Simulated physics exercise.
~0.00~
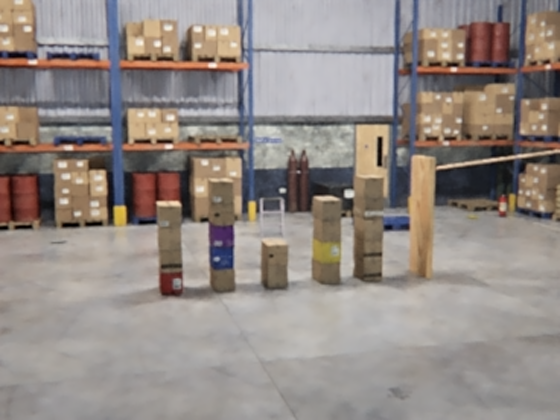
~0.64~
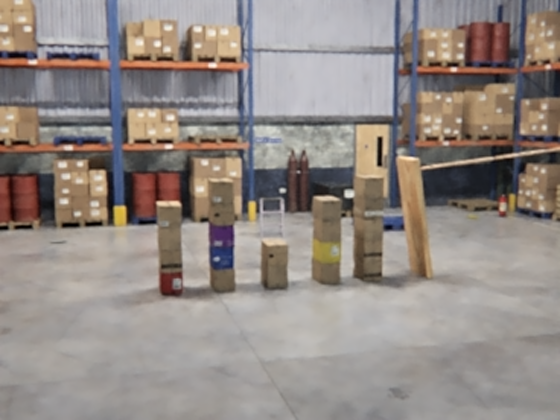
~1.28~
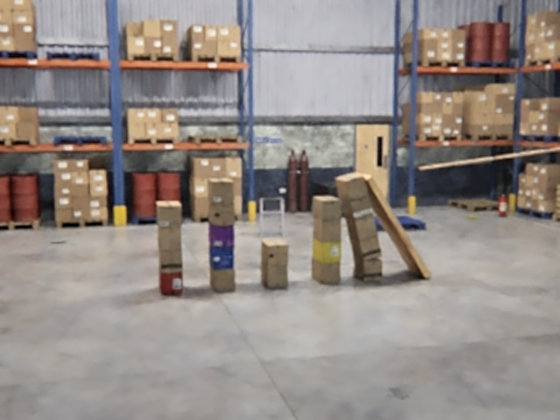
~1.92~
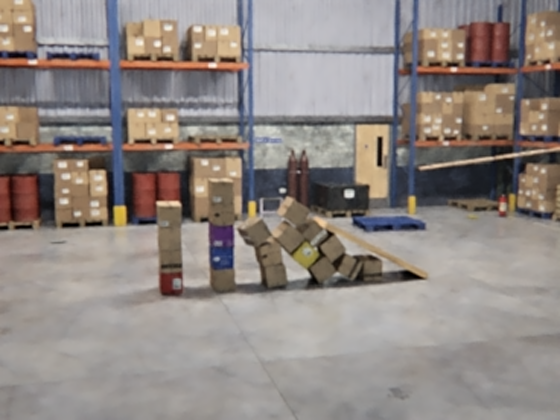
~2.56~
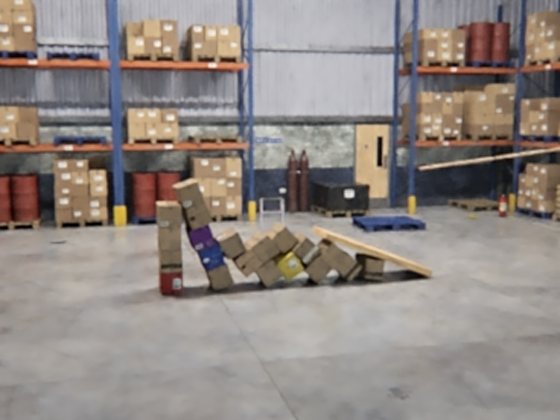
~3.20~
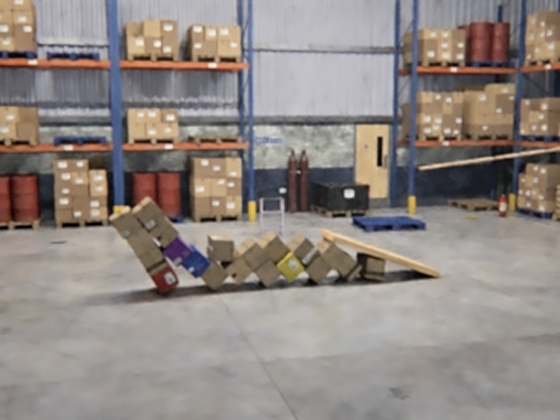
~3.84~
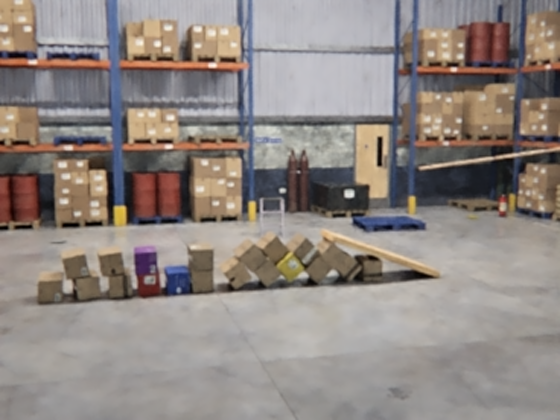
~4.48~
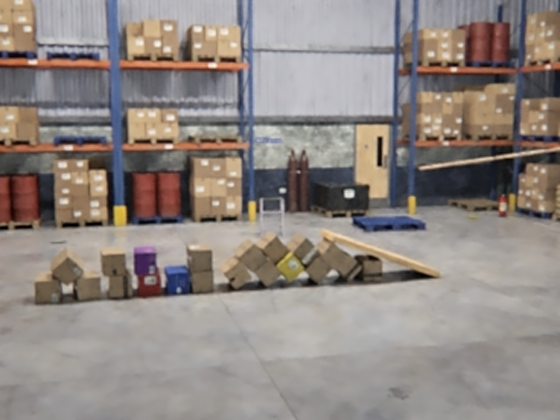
A wooden board tips left into stacked cartons, toppling every pile across the warehouse floor.
